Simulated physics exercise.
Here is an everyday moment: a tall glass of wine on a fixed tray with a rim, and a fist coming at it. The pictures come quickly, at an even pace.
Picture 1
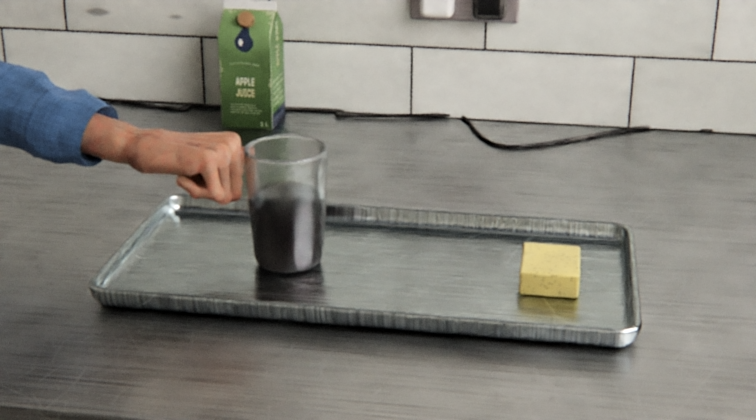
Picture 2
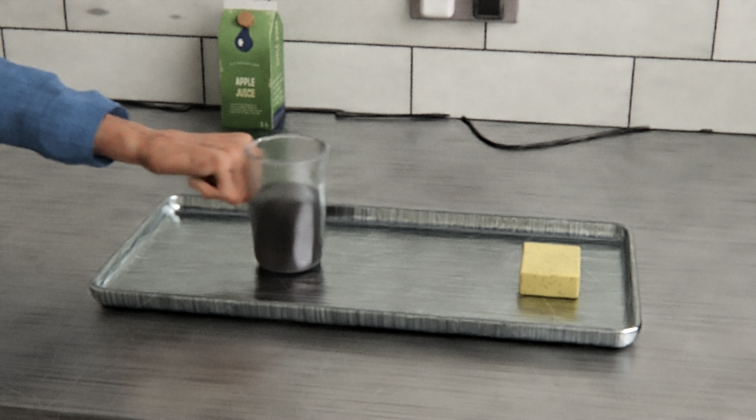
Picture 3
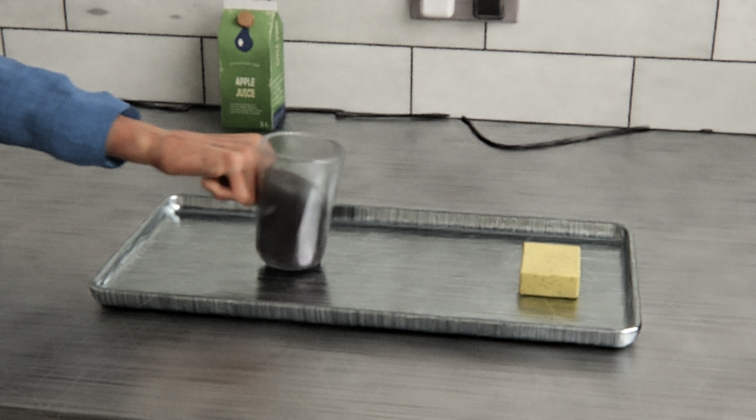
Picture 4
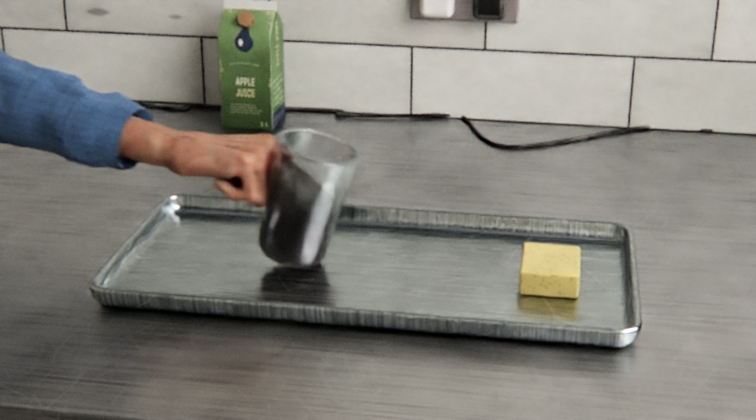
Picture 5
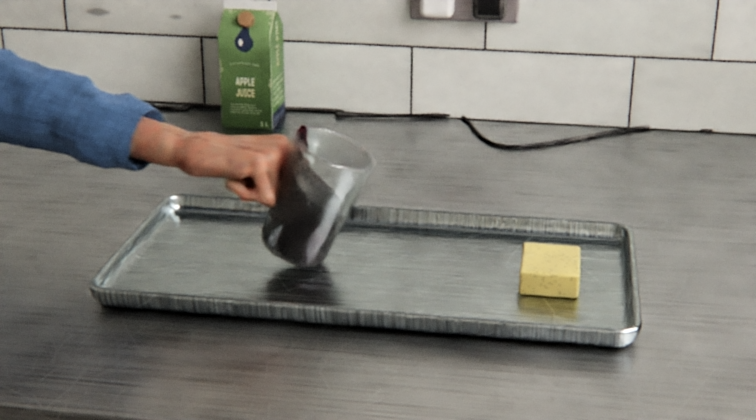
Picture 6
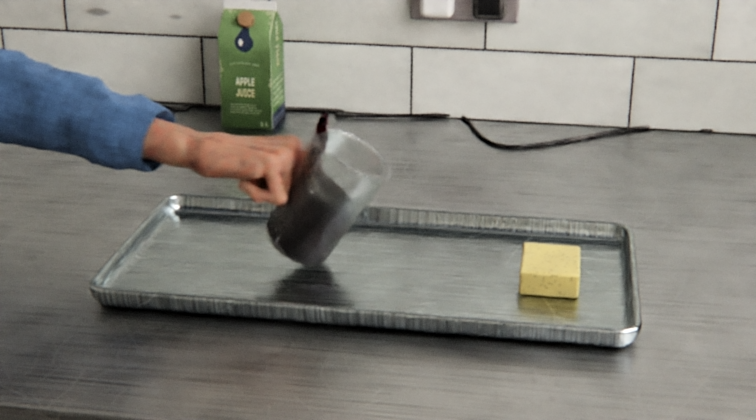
A hand in a blue sleeve reaches in from the left over a grey kitchen counter, seen from slightly above and in front, with white tiles behind. A glass of dark liquid stands on a silver metal tray, with a yellow block to its right and a green apple juice carton behind. The fist pushes rightward against the glass, which leans steadily further right while its liquid shifts inside.
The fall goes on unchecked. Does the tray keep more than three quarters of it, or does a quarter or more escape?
Result: The tray keeps more than three quarters.
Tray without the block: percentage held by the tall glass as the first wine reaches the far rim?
Tall glass content at that instant: ~ 55 per cent.
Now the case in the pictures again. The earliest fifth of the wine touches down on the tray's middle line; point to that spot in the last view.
Landing point: About (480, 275).
A moment on, the tall glass lies on its side and 98 per cent is in the glass, 0 on the tray and 2 above or beyond its rim.
Next, the tall glass lies on its side and 50 per cent is in the glass, 34 on the tray and 15 above or beyond its rim.
Then the tall glass lies on its side and 29 per cent is in the glass, 47 on the tray and 24 above or beyond its rim.
Later the tall glass lies on its side and 16 per cent is in the glass, 70 on the tray and 14 above or beyond its rim.
In the end 86 per cent is held by tray and glass, 14 is off the tray.
